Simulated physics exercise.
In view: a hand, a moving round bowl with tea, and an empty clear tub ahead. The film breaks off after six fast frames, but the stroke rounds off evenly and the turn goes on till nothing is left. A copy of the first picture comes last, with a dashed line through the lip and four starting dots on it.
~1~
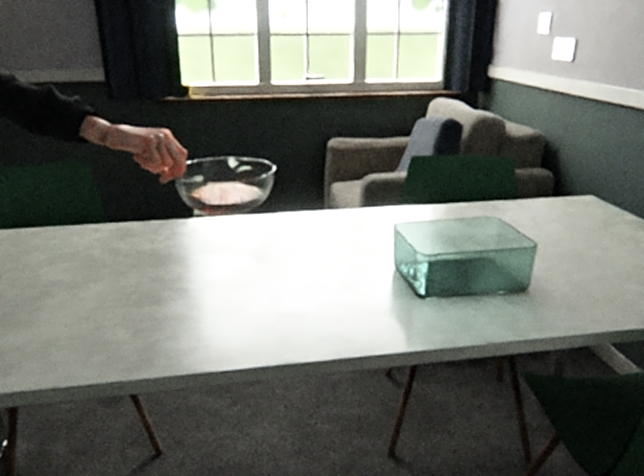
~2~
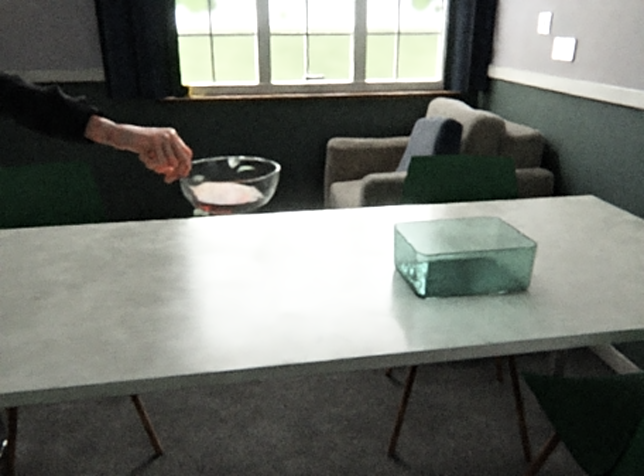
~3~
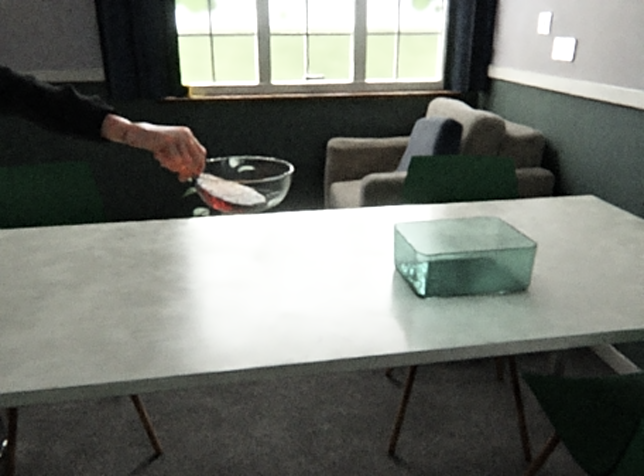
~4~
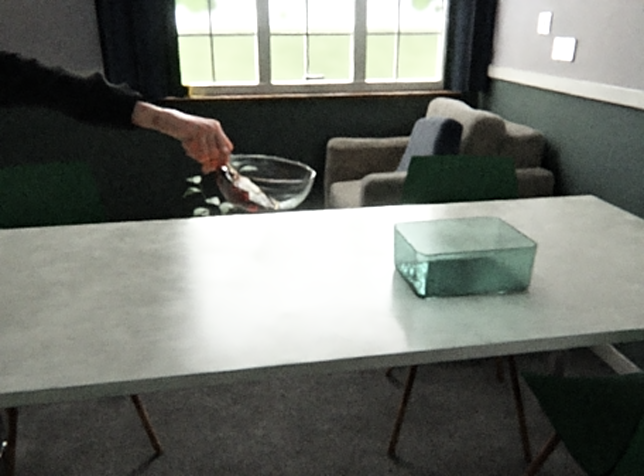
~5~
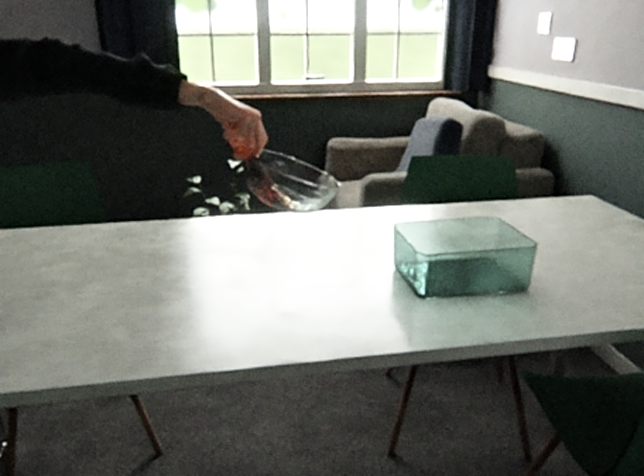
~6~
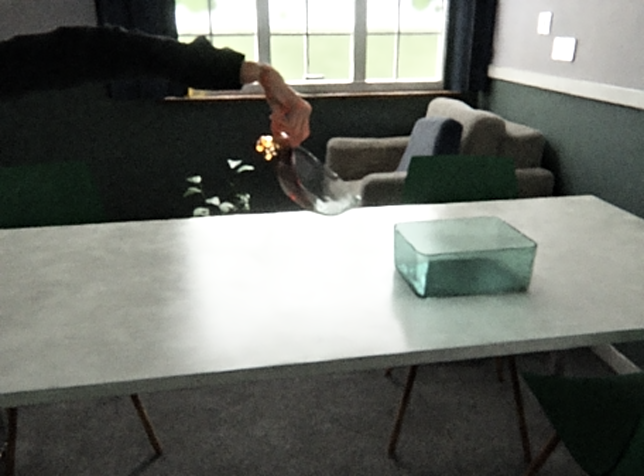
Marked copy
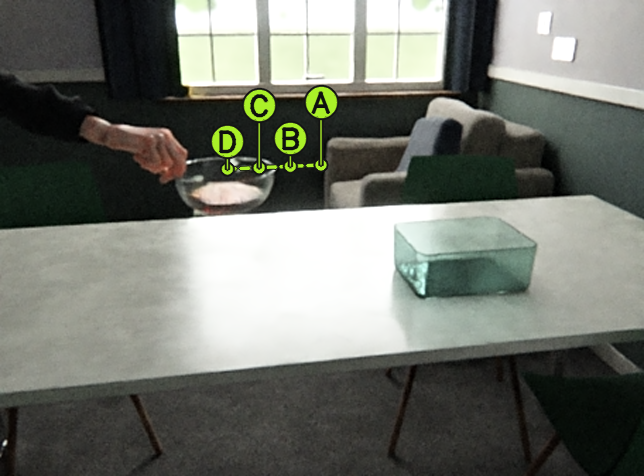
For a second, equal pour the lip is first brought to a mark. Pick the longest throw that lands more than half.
I would pick dot B.
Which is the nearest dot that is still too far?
Here it is dot C.
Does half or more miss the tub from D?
Yes, that goes wrong.
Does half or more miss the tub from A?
No.
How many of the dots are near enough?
Two of them.
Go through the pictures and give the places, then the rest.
Upright, lip at (273, 167); tub from (415, 297) to (528, 288); nothing has left yet.
Upright, lip at (277, 166); nothing has left yet.
Upright, lip at (291, 166); nothing has left yet.
Tipped about 8°, lip at (313, 171); tea is over the rim, down to (223, 163).
Tipped about 22°, lip at (337, 182); tea is over the rim, down to (256, 154).
Tipped about 40°, lip at (358, 196); tea is over the rim, down to (269, 155).
On the marked copy, A at (321, 164); B at (290, 166); C at (259, 167); D at (227, 169).
For dot A, about 67 % lands in the tub, 12 % falls short and 21 % goes beside or beyond.
For dot B, about 68 % lands in the tub, 22 % falls short and 10 % goes beside or beyond.
For dot C, about 22 % lands in the tub, 72 % falls short and 6 % goes beside or beyond.
For dot D, about 1 % lands in the tub, 96 % falls short and 3 % goes beside or beyond.
